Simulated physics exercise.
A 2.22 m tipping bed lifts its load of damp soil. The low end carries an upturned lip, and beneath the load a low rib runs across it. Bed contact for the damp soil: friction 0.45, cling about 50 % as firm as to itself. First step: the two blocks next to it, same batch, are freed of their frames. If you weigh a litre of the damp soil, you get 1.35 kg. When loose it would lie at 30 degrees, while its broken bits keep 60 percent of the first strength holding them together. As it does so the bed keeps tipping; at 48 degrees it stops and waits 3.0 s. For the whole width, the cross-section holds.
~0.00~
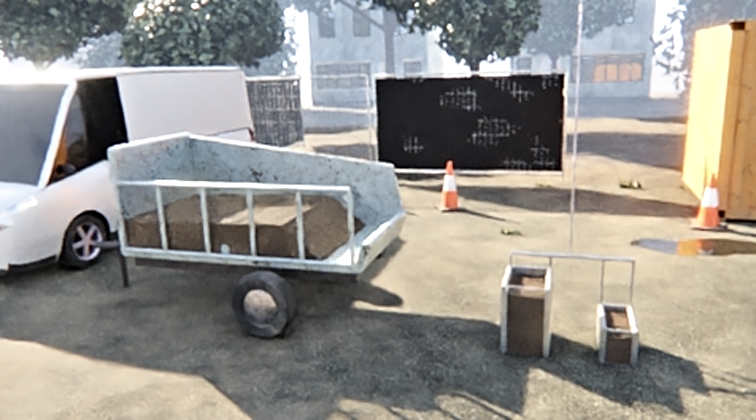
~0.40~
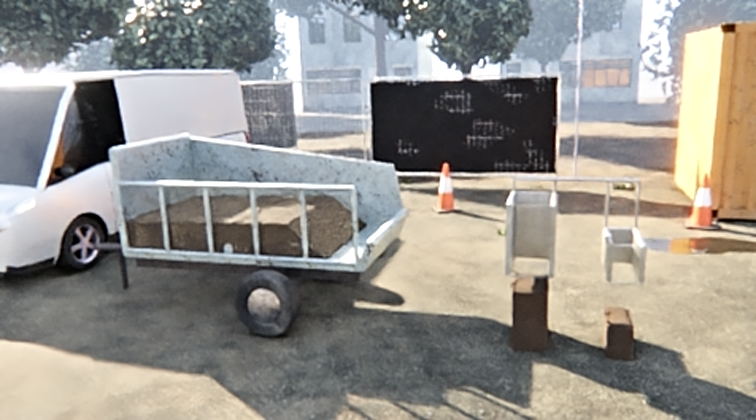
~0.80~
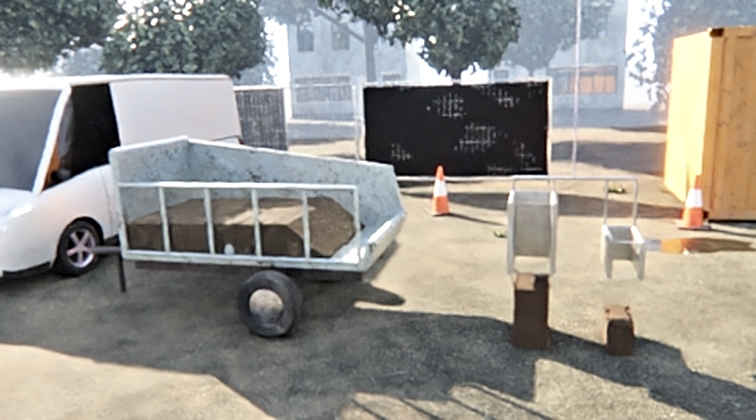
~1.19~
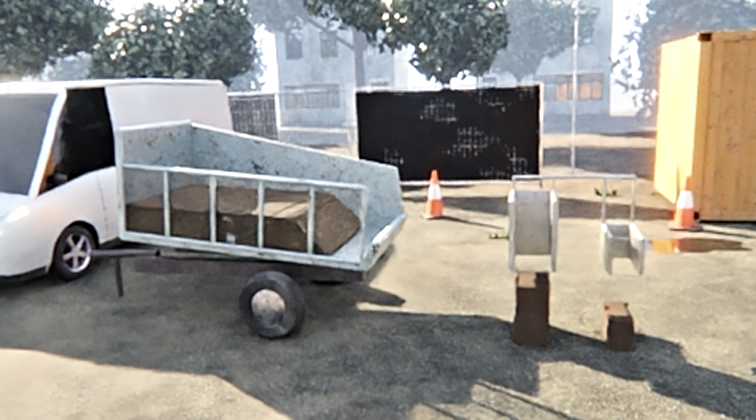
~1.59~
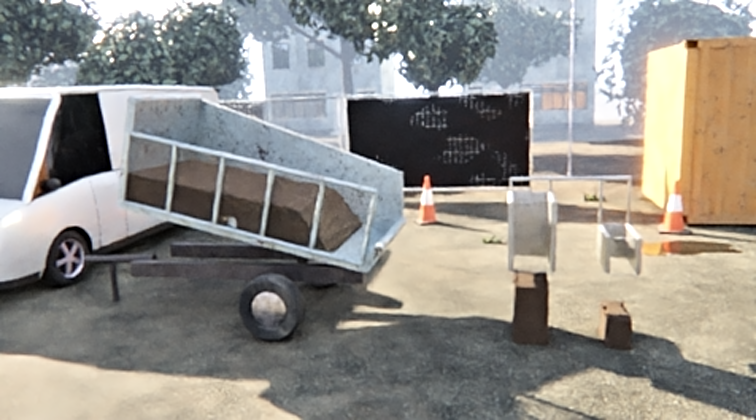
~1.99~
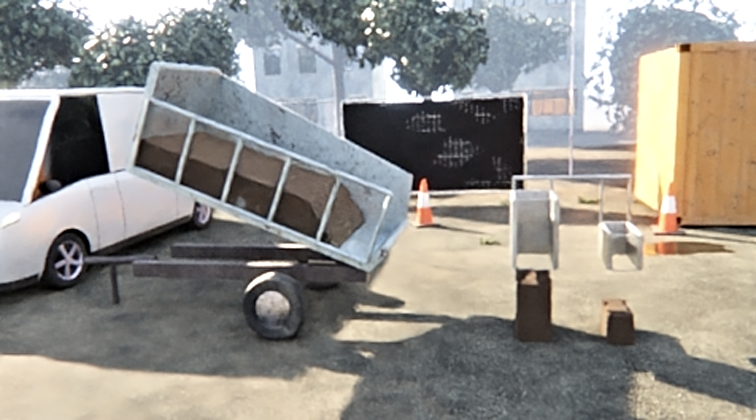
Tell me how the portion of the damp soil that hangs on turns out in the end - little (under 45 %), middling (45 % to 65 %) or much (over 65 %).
In the end it is much.
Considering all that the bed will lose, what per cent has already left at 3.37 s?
Close to 0 in a hundred.
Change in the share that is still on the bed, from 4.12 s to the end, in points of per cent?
Result: Close to 2 percent.
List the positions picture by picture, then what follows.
The first picture shows top of the high end at (115, 152), tilt 0 degrees; front end of the damp soil at (319, 260); test blocks 50 cm, 23 cm high (left to right).
The second picture shows top of the high end at (117, 152), tilt 0 degrees; front end of the damp soil at (323, 259); test blocks 50 cm, 23 cm high (left to right).
The third picture shows top of the high end at (116, 154), tilt 0 degrees; front end of the damp soil at (325, 259); test blocks 50 cm, 23 cm high (left to right).
The fourth picture shows top of the high end at (122, 134), tilt 5 degrees; front end of the damp soil at (327, 254); test blocks 50 cm, 23 cm high (left to right).
The fifth picture shows top of the high end at (135, 101), tilt 14 degrees; front end of the damp soil at (328, 251); test blocks 50 cm, 23 cm high (left to right).
The sixth picture shows top of the high end at (159, 68), tilt 22 degrees; front end of the damp soil at (334, 245); test blocks 50 cm, 23 cm high (left to right).
By 2.62 s, the tilt is 35 degrees and 100 % is on the bed.
By 3.37 s, the tilt is 48 degrees and 100 % is on the bed.
By 4.12 s, the tilt is 48 degrees and 91 % is on the bed.
By 4.87 s, the tilt is 48 degrees and 90 % is on the bed.
By 6.36 s, at the end, the tilt is 48 degrees and 89 % is on the bed.
